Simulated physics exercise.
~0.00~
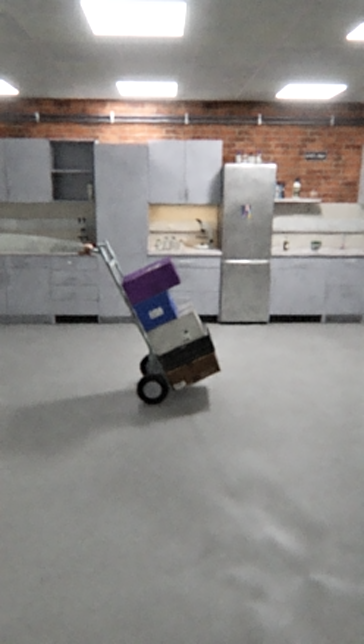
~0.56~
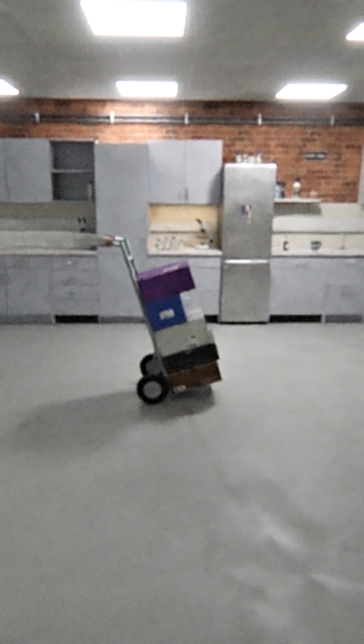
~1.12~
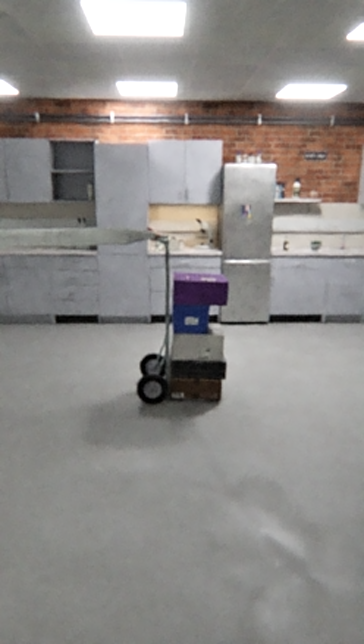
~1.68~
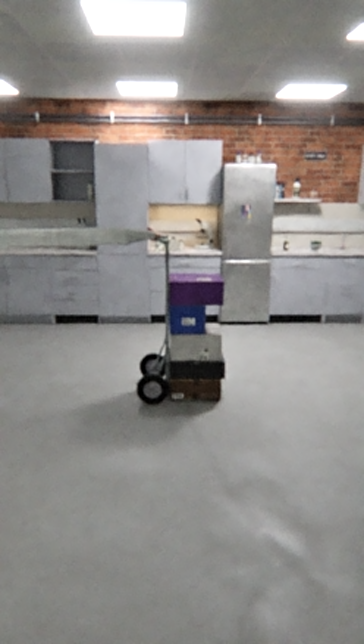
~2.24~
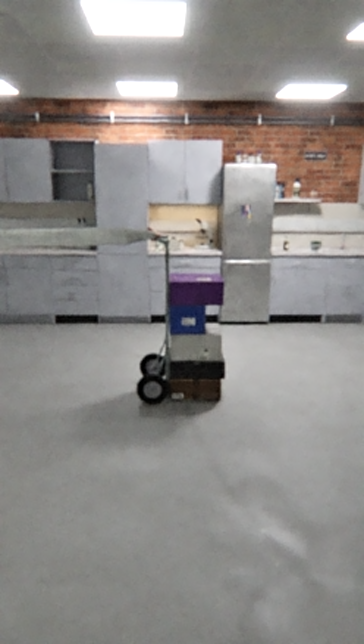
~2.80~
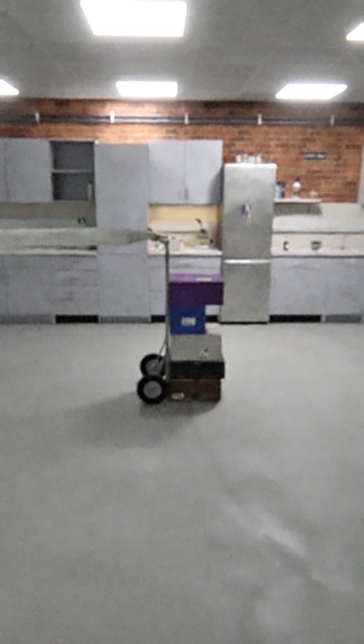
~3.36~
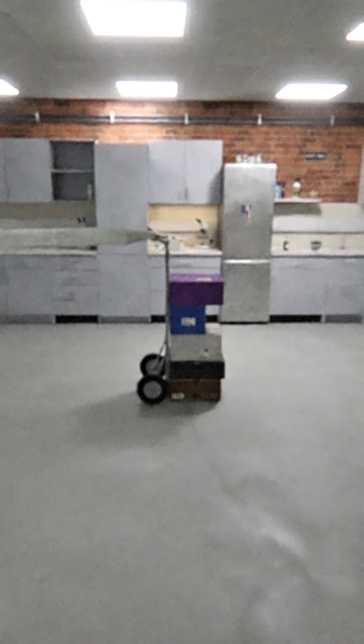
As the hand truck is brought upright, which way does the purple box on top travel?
The purple box moves to the right as the truck swings up from its backward lean.
